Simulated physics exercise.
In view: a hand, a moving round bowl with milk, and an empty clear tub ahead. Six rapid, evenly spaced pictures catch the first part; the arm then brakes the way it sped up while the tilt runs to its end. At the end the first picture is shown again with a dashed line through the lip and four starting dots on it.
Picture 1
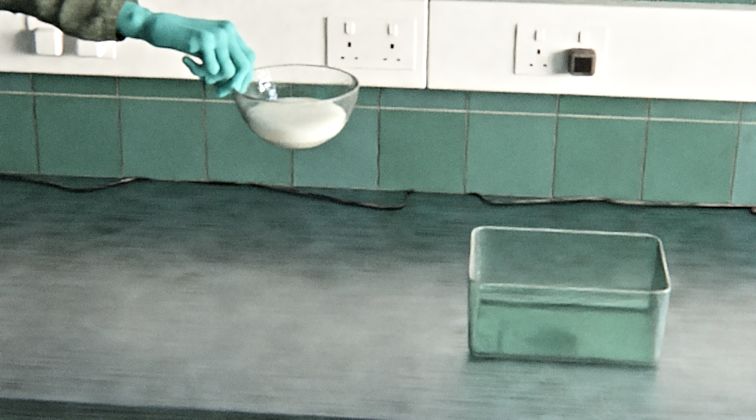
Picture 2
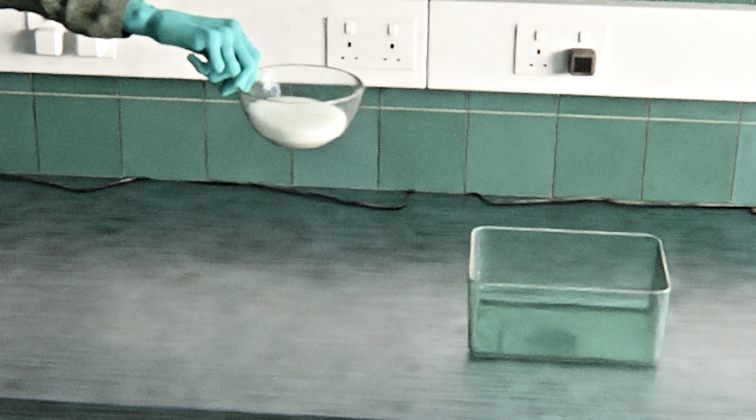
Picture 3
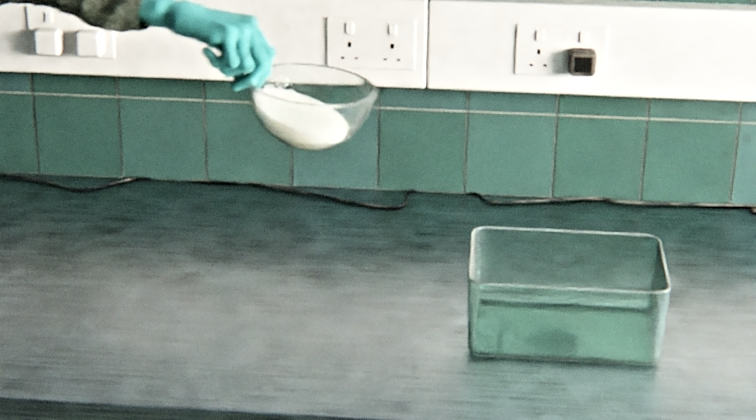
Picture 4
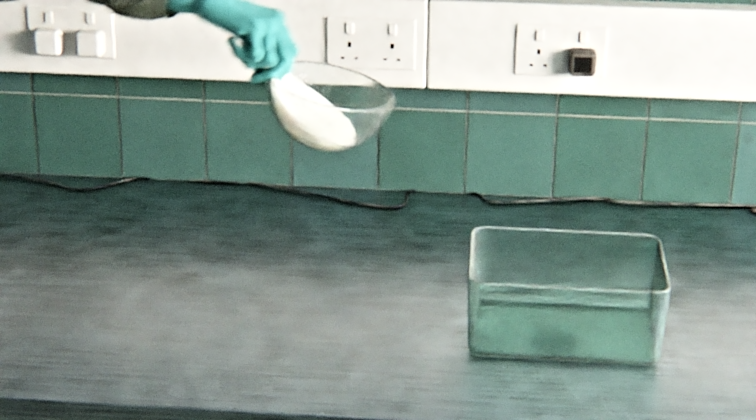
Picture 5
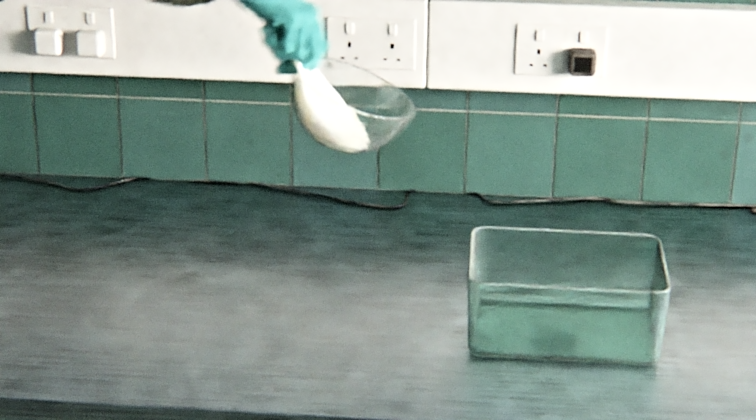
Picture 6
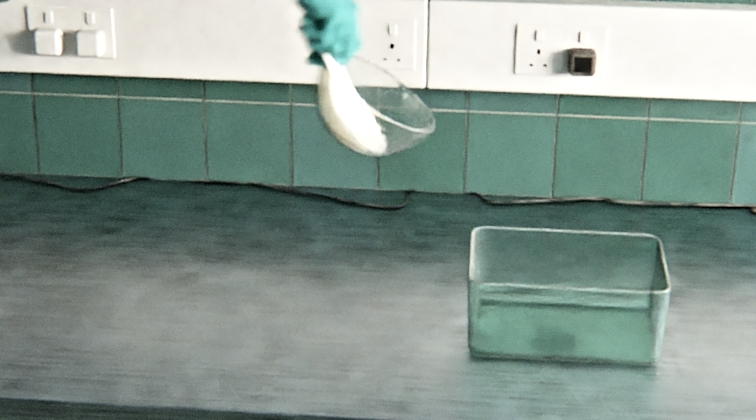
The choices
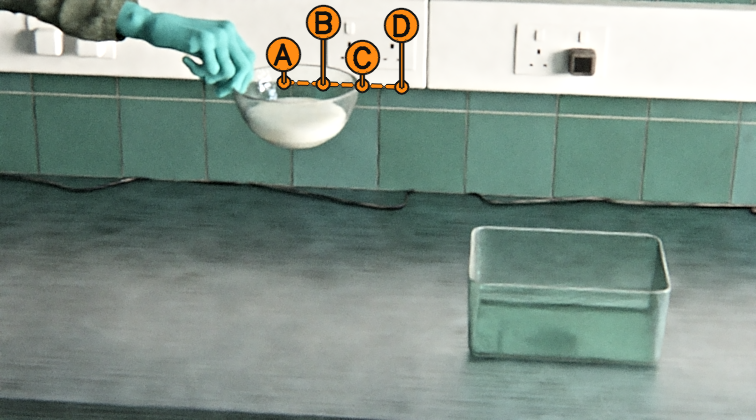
A clear round bowl of milk, held by a teal-gloved hand, moved right above a counter toward a clear tub, tilting more and more as the milk rode up to its left rim.
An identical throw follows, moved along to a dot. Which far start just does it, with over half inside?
Use place B.
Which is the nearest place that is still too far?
The answer is A.
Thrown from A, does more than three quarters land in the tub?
No, it does not.
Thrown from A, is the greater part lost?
Yes.
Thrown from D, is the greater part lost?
No.
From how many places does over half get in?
Three of the four.
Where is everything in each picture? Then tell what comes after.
In the first frame, upright, lip at (357, 85); tub from (468, 352) to (660, 362); nothing has left yet.
In the second frame, upright, lip at (361, 87); nothing has left yet.
In the third frame, tipped about 6°, lip at (373, 91); nothing has left yet.
In the fourth frame, tipped about 12°, lip at (392, 100); nothing has left yet.
In the fifth frame, tipped about 21°, lip at (412, 110); milk is over the rim, down to (308, 67).
In the sixth frame, tipped about 32°, lip at (432, 123); milk is over the rim, down to (338, 62).
On the marked copy, A at (283, 82); B at (323, 84); C at (362, 85); D at (401, 87).
With A, about 38 % lands in the tub, 59 % falls short and 3 % goes beside or beyond.
With B, about 66 % lands in the tub, 26 % falls short and 8 % goes beside or beyond.
With C, about 75 % lands in the tub, 12 % falls short and 12 % goes beside or beyond.
With D, about 85 % lands in the tub, 6 % falls short and 9 % goes beside or beyond.
